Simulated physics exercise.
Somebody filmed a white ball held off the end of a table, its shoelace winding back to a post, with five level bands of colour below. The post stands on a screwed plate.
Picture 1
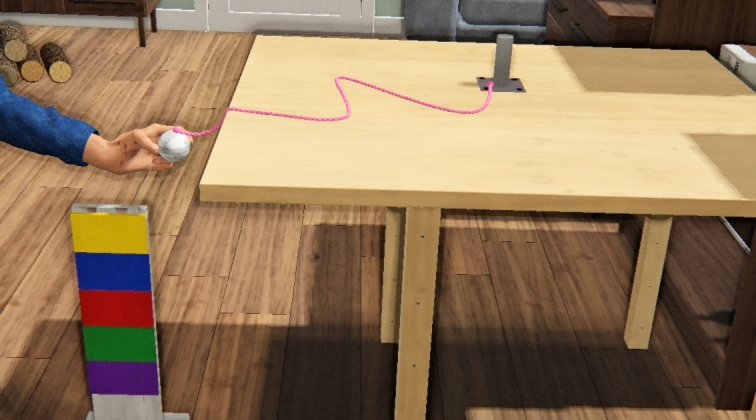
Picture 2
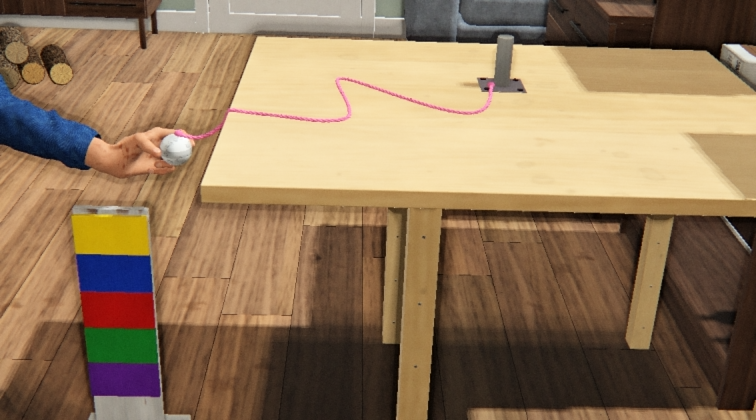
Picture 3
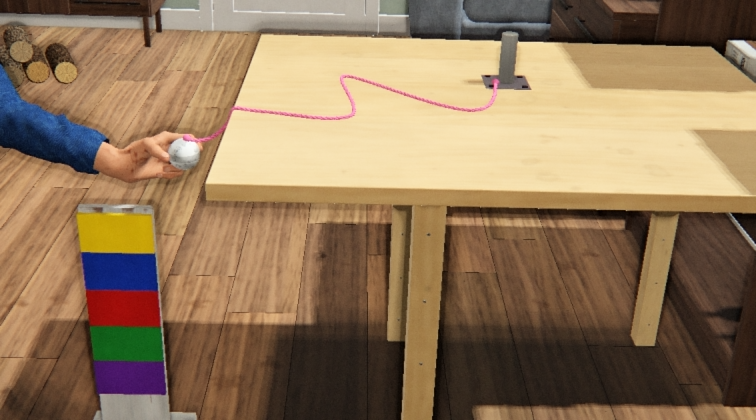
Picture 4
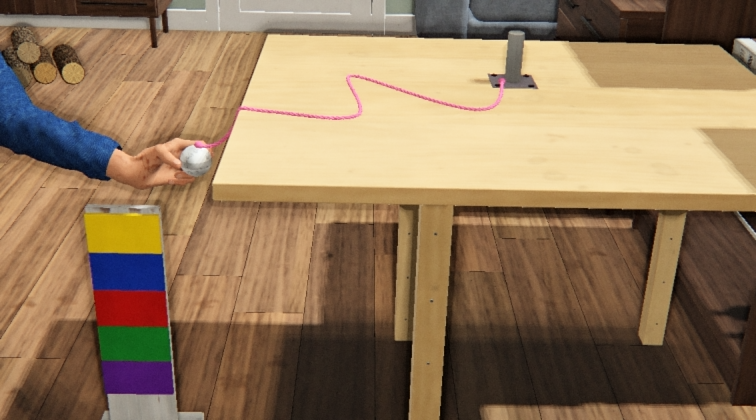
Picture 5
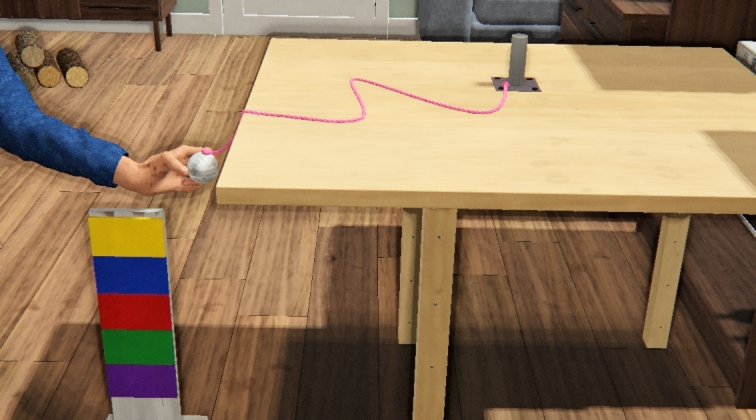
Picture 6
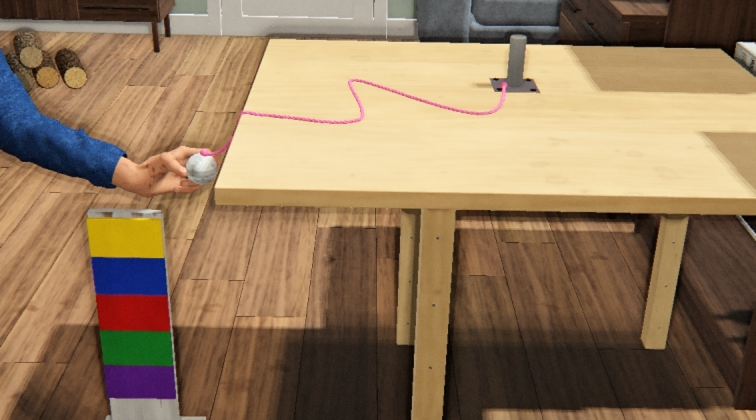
In a wood-floored room, a hand holds a white ball just off the left end of a pale table, a pink cord winding from it to a grey post, with a colour-banded upright below. The whole view shifts slightly, and the hand lowers the ball a little, still gripping it beside the table edge.
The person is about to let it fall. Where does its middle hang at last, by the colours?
The shoelace holds its middle at purple.
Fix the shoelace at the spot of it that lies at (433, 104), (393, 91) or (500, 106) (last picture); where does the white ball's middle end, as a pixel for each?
The places are (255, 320), (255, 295) and (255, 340).
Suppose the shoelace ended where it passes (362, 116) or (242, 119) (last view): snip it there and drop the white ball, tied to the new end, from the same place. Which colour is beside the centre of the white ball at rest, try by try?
It would be yellow; green.
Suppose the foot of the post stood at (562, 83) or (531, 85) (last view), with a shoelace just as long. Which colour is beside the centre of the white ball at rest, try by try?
Taking them in turn: Green; purple.
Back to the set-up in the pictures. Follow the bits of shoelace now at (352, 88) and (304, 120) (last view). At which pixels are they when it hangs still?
They go to (247, 126) and to (255, 258).
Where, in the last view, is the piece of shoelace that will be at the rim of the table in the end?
At (351, 81), roughly.
A little later, ball near (214, 330); level with red.
Next, ball near (276, 358); level with purple.
Later still, ball near (261, 364); level with purple.
When it is over, ball near (260, 369); level with purple. At purple.
